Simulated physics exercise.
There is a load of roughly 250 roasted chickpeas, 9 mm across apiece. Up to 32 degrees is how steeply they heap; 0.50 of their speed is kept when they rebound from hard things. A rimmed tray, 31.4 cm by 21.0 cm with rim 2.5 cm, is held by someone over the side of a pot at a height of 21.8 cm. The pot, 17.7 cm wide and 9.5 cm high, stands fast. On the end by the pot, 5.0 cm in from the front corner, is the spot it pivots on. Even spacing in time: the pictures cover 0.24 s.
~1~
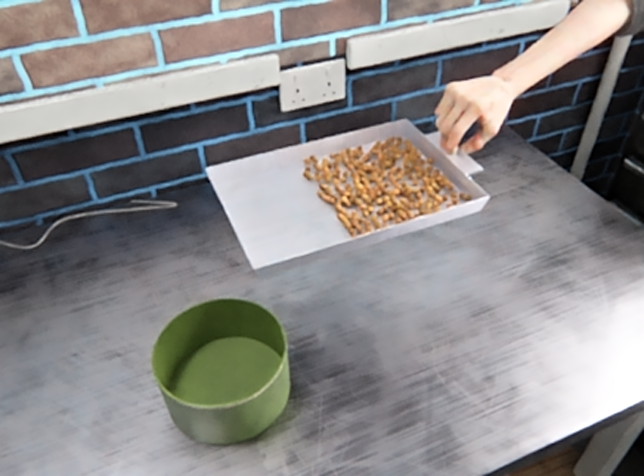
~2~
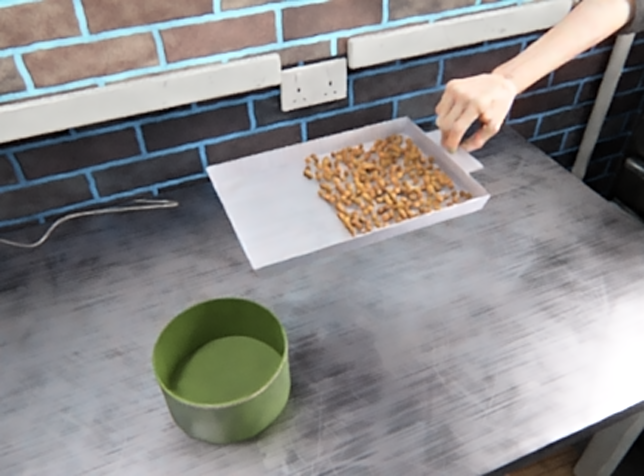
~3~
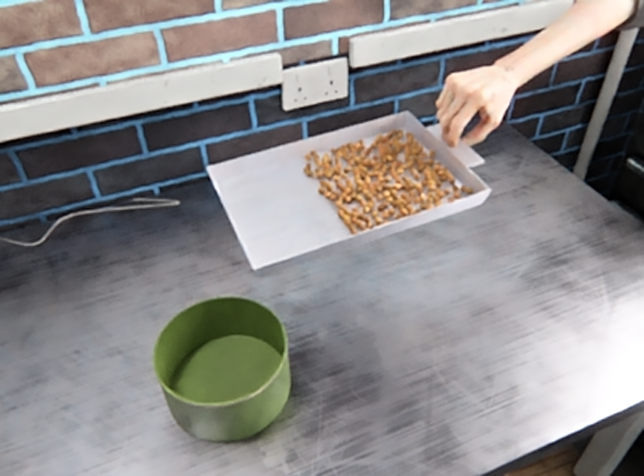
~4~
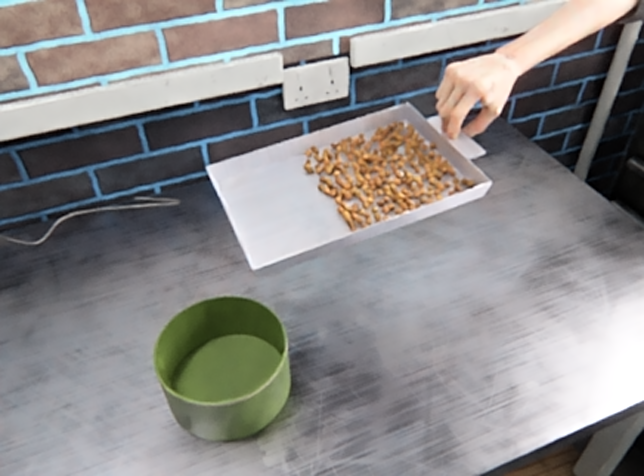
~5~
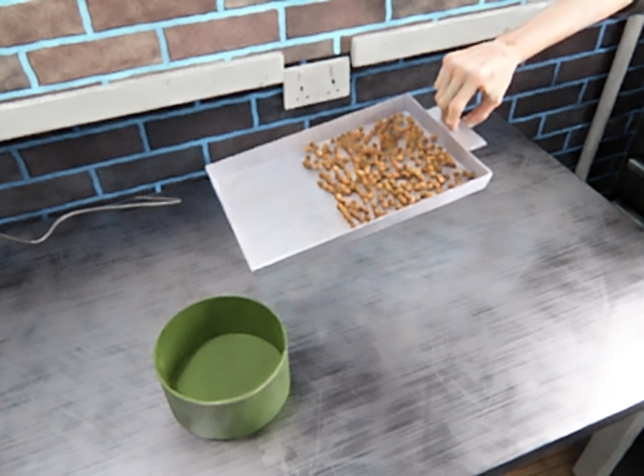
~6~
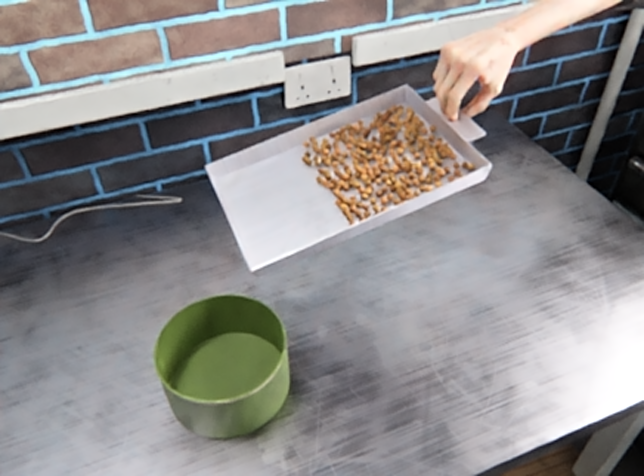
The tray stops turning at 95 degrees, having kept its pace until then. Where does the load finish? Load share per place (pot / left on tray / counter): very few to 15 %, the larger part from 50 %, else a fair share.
Pot: The larger part; tray: Very few; counter: A fair share.
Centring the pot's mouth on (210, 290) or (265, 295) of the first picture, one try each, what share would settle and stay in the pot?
About 65 and 15 per cent.
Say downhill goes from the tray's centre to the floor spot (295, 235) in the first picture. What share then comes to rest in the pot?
I'd estimate about 100 %.
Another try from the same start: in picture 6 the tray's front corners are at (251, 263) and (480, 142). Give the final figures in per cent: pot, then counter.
That works out as pot 25 and counter 75.
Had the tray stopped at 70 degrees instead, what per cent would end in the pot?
10 %.
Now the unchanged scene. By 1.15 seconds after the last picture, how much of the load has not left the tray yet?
Around 85 percent of it.
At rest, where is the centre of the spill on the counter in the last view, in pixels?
I'd put it near (177, 327).
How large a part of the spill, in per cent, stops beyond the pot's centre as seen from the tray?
Roughly 80 per cent.
Then, 0.69 s after the last picture, tilt 50 degrees; the tray holds 100 %, the pot 0 %.
Then, 1.15 s after the last picture, tilt 76 degrees; the tray holds 85 %, the pot 10 %.
Then, 1.68 s after the last picture, tilt 95 degrees; the tray holds 20 %, the pot 40 %.
In the end, pot 75 %, tray 0 %, counter 25 %.
